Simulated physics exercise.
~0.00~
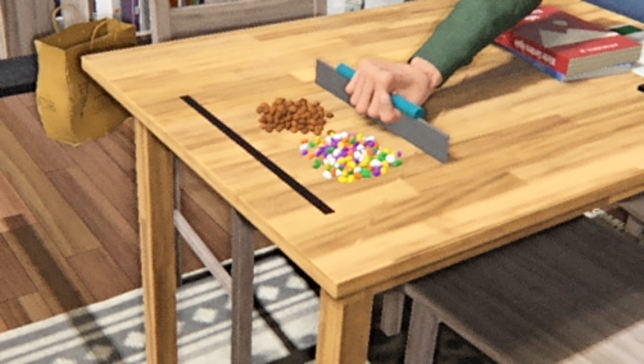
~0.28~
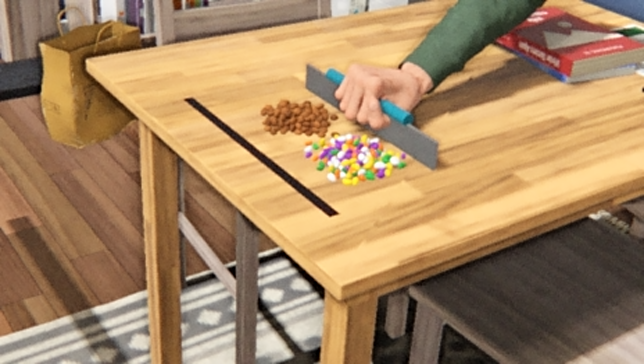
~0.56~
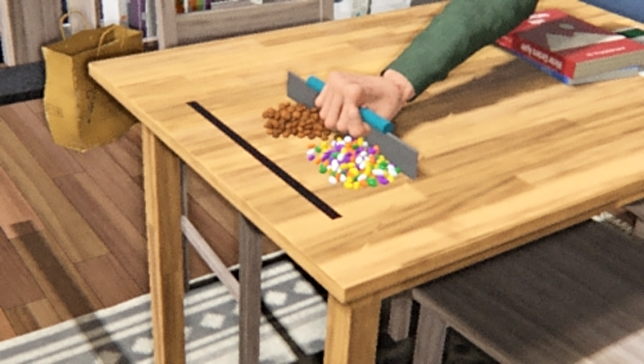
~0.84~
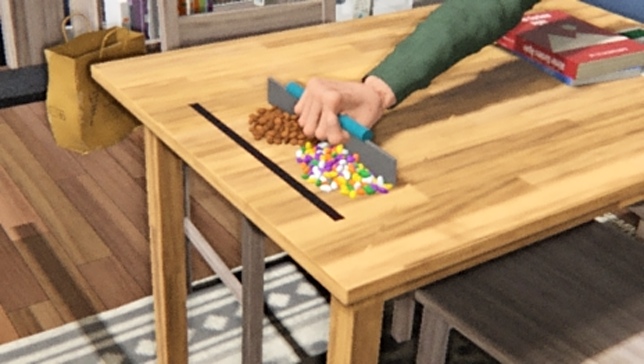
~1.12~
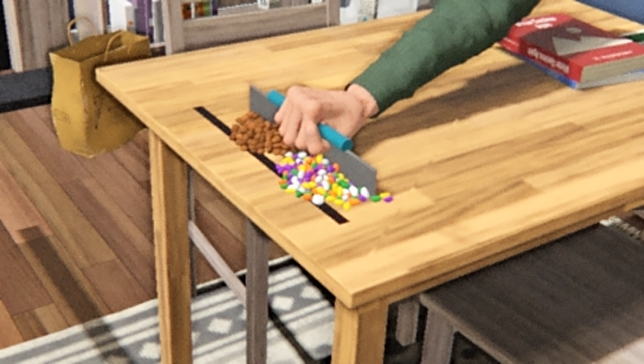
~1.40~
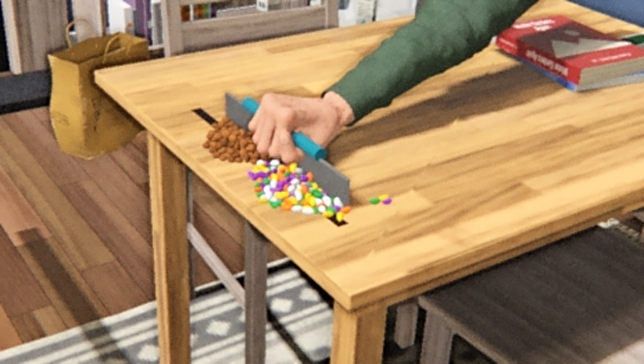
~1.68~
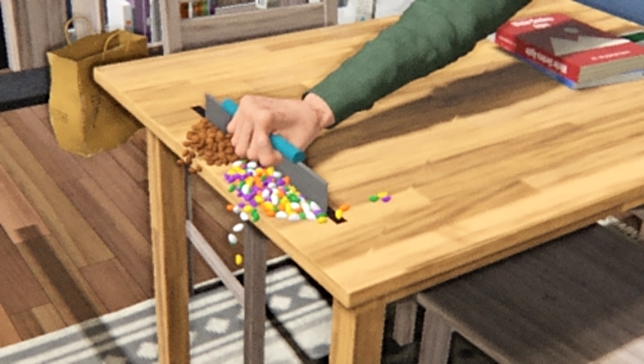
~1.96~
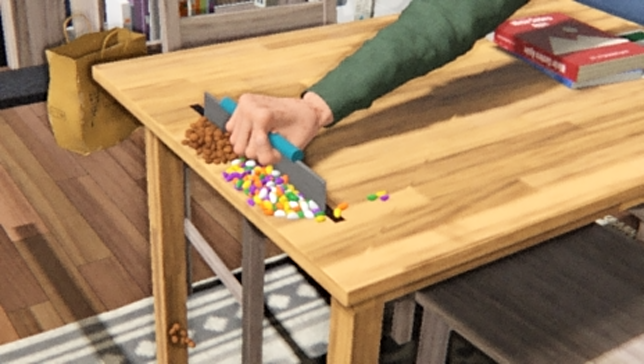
A hand in a green sleeve slid a scraper leftward across a wooden table, pushing a brown pile and a heap of colourful candy-like pieces over a black tape line, then stopped at the tape as a few bits of each dropped off the edge.
